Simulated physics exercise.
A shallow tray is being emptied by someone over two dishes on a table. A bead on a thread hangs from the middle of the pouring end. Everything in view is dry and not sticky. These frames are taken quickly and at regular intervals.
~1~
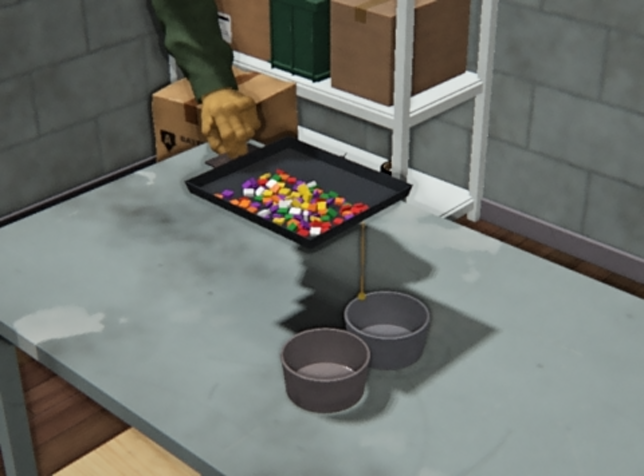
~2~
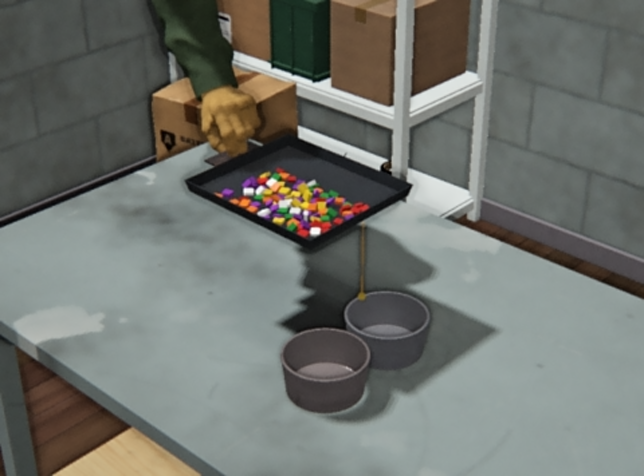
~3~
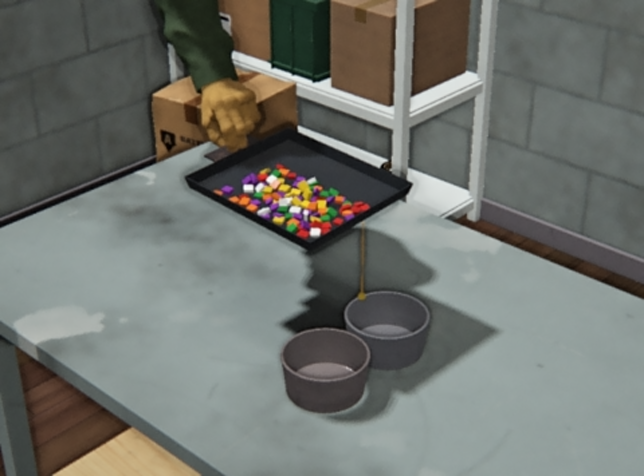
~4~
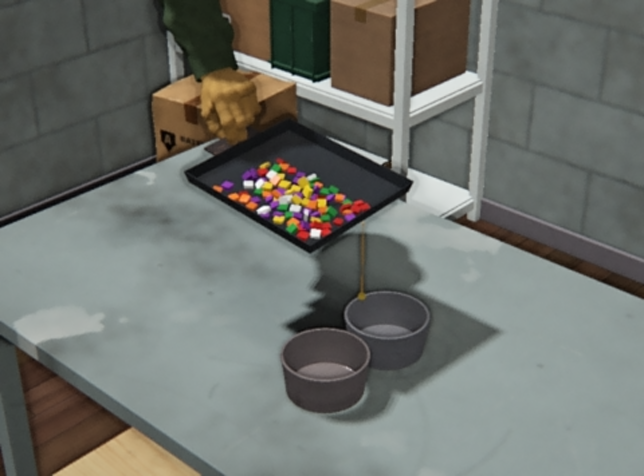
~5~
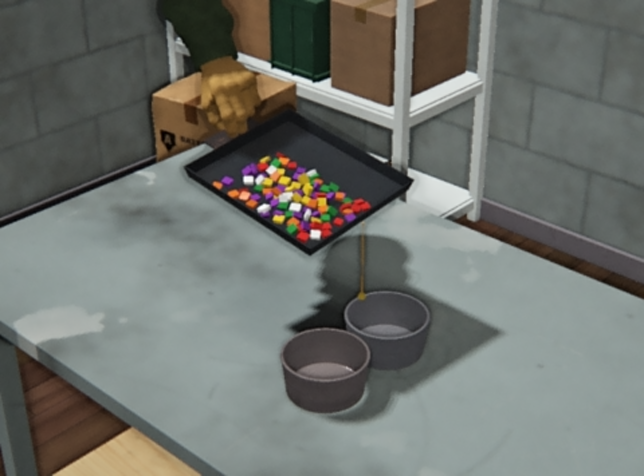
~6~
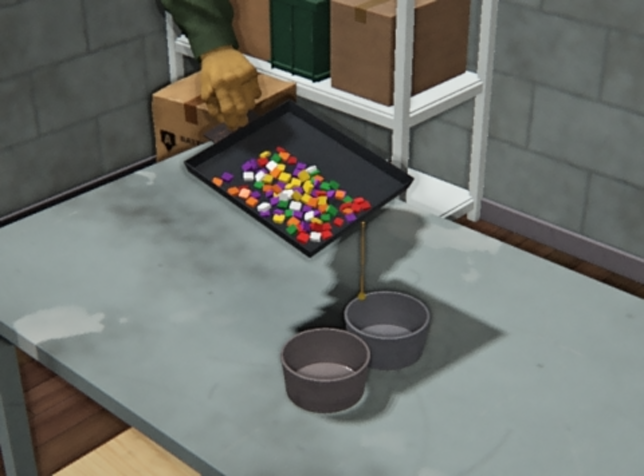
The clip opens on a gloved hand holding a dark, shallow tray of colourful small pieces above two grey dishes on a table, with a bead hanging on a thread. The hand gradually tilts the tray, its far side rising and its near left corner dipping slightly, while the pieces barely shift and the dishes stay still.
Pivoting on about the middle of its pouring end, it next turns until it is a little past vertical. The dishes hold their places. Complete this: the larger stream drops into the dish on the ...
... left.
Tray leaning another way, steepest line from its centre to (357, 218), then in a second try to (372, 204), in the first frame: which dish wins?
Results - the dish on the right side first, the dish on the right side second.
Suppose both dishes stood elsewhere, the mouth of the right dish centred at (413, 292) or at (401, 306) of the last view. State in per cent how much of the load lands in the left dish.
You'd end up with around 50 per cent and then around 70 per cent.
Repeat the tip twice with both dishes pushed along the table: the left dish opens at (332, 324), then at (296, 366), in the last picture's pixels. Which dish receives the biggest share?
In the first try it's the left-side dish, and in the second it's the right-side dish.
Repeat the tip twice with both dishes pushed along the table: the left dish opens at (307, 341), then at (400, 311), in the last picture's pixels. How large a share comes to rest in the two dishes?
About 90 and 0 per cent.
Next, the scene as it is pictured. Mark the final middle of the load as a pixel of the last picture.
Somewhere close to (323, 374) in the last picture.
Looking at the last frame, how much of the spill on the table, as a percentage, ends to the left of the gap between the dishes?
That's about 90 per cent of the spill.
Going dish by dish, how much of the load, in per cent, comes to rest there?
The left dish gets close to 70 per cent and the right dish close to 0 per cent.
Soon after the last picture, tray tipped steeply; all on the tray.
A little later, tray tipped right over; about a quarter on the tray; about a third in the left dish; a small part outside both; about a quarter in the air.
Later still, tray tipped past a quarter turn; about two thirds in the left dish; a stray few in the right dish; about a third outside both.
At rest, tray tipped past a quarter turn; about two thirds in the left dish; a stray few in the right dish; about a third outside both.
